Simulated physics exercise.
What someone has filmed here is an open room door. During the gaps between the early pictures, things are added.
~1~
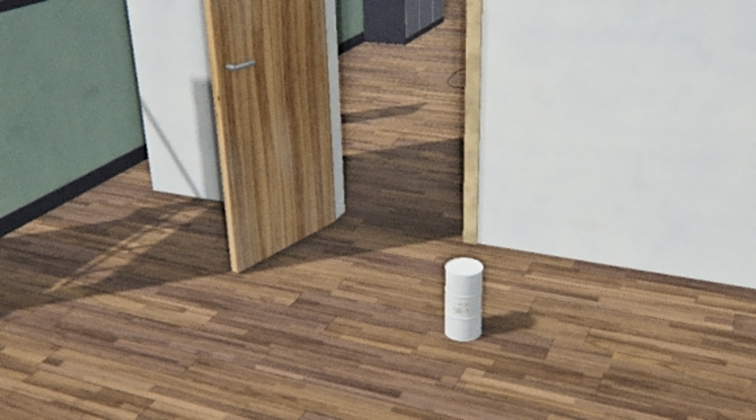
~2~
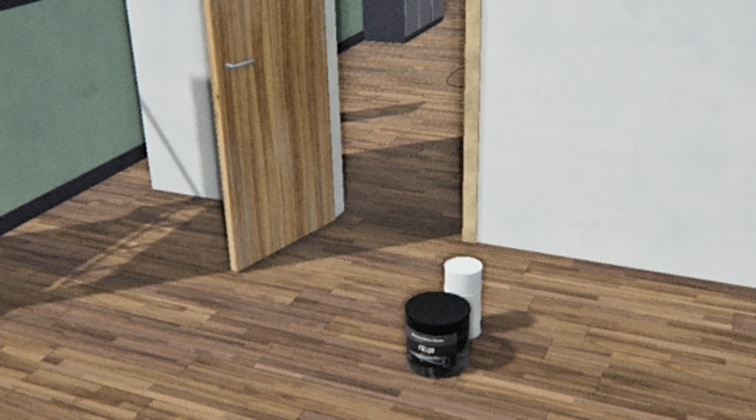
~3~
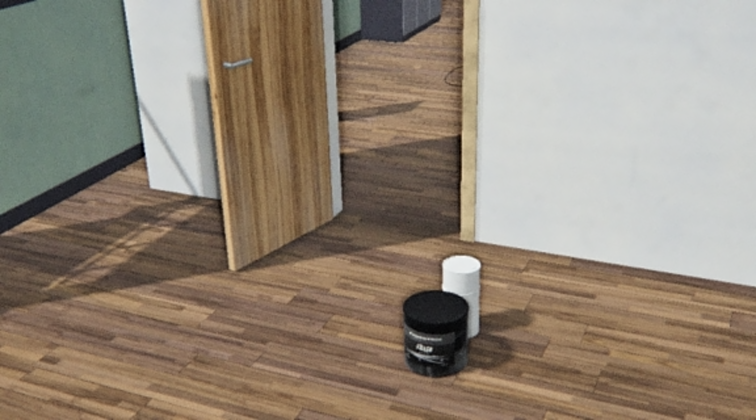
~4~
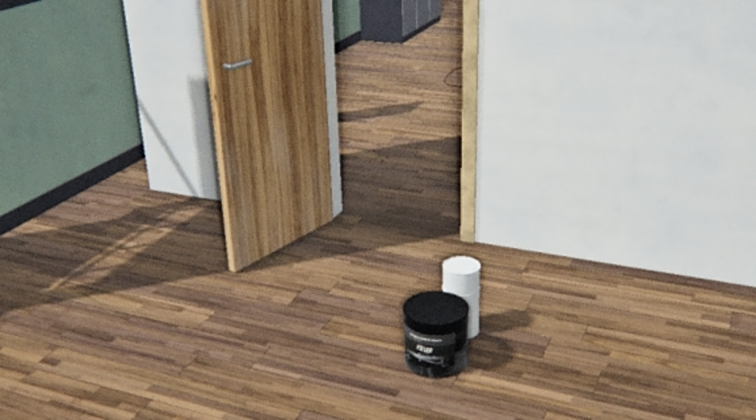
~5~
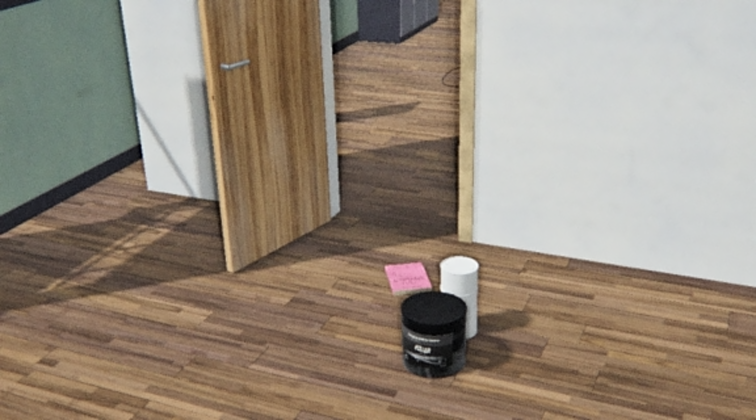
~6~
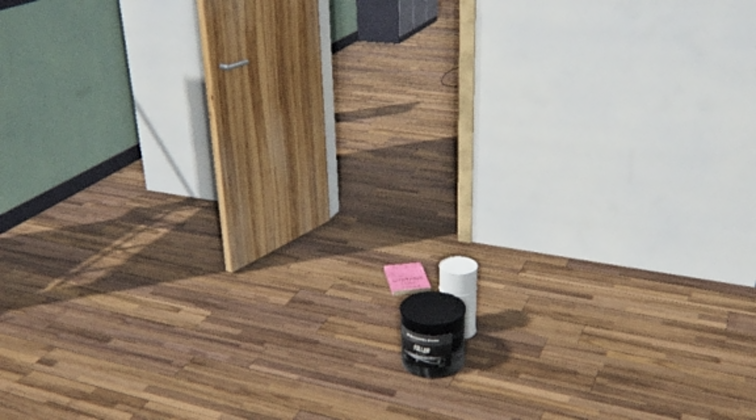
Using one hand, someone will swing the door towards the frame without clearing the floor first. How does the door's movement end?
The door meets the frame and is closed.
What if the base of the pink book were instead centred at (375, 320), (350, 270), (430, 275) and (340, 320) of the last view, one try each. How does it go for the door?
1: Swings home; 2: Stays ajar; 3: Swings home; 4: Swings home.
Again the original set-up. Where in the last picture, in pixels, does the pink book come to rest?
It winds up at roughly (432, 278).
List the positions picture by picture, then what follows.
The first frame shows door wide open and still; white canister (464, 300).
The second frame shows door wide open and still; white canister (463, 298); black pail (438, 335).
The third frame shows door wide open and still; white canister (461, 297); black pail (436, 334).
The fourth frame shows door wide open and still; white canister (461, 298); black pail (436, 334).
The fifth frame shows door wide open and still; white canister (459, 298); black pail (434, 335).
The sixth frame shows door wide open and still; pink book (407, 279); white canister (458, 298).
Then, 1.20 s after the last picture, door 66° open.
Then, 1.90 s after the last picture, door 35° open; pink book slid a little near (422, 278).
At rest, door 0° open; all 3 in place. Seen from the same camera at the end, pink book near (432, 278).
